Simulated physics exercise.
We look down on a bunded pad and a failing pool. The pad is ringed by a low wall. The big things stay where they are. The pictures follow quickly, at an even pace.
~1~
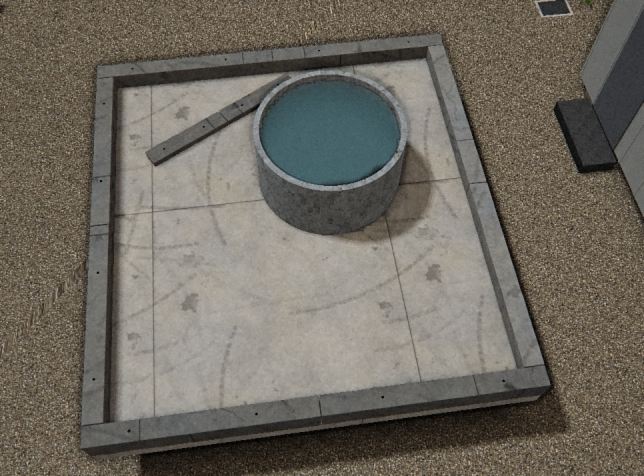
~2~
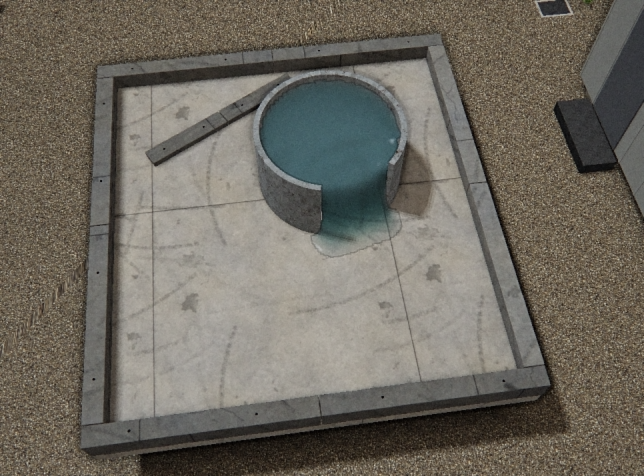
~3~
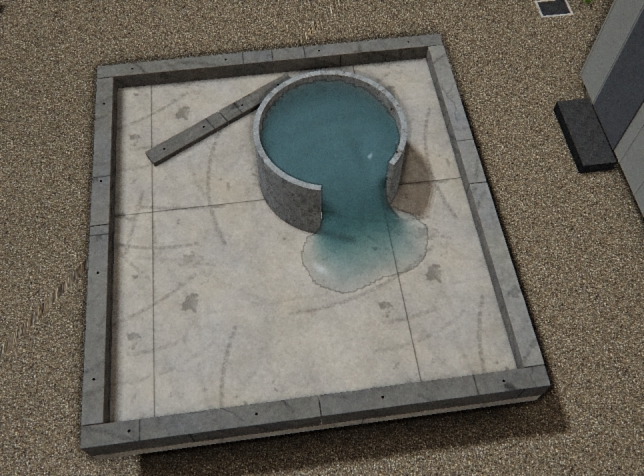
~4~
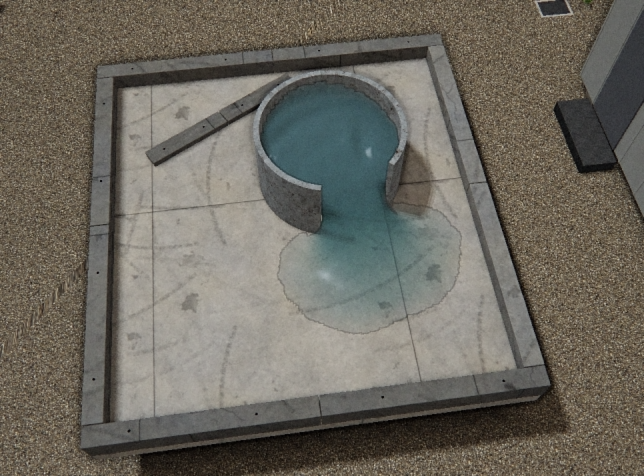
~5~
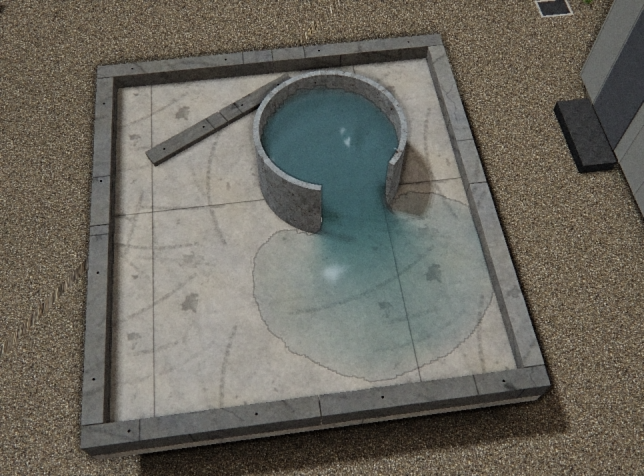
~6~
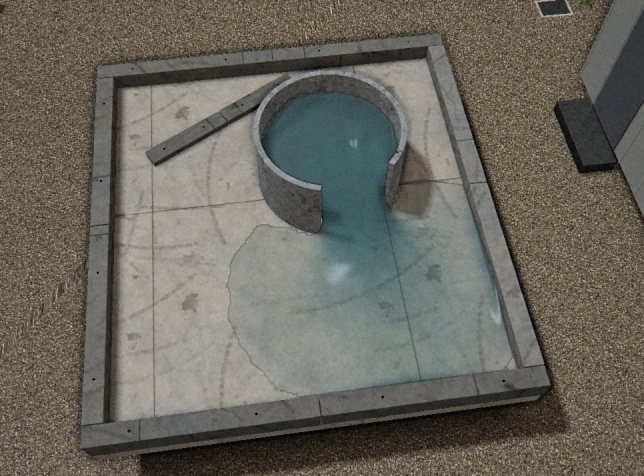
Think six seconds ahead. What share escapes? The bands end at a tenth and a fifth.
The share lost is between a tenth and a fifth.
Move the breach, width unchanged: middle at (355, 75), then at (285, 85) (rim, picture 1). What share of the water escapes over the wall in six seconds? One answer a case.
Roughly 24 per cent, then 16 per cent.
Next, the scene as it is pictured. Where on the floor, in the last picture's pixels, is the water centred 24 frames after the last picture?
Roughly at (317, 267).
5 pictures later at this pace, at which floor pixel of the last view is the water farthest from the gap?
Near (128, 425).
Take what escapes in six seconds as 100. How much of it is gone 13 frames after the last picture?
I make it 90 per cent.
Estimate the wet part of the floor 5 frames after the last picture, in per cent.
I make it 40 per cent.
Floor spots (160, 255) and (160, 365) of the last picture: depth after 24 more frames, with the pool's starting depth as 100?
Roughly 8 and 18 per cent, in turn.
A moment on, water covers 30 % of the floor; the low wall has let 0 % over.
Next, water covers 35 % of the floor; the low wall has let 2 % over.
Then, water covers 40 % of the floor; the low wall has let 11 % over.
Later, water covers 65 % of the floor; the low wall has let 12 % over.
In the end, water covers 80 % of the floor; the low wall has let 12 % over.
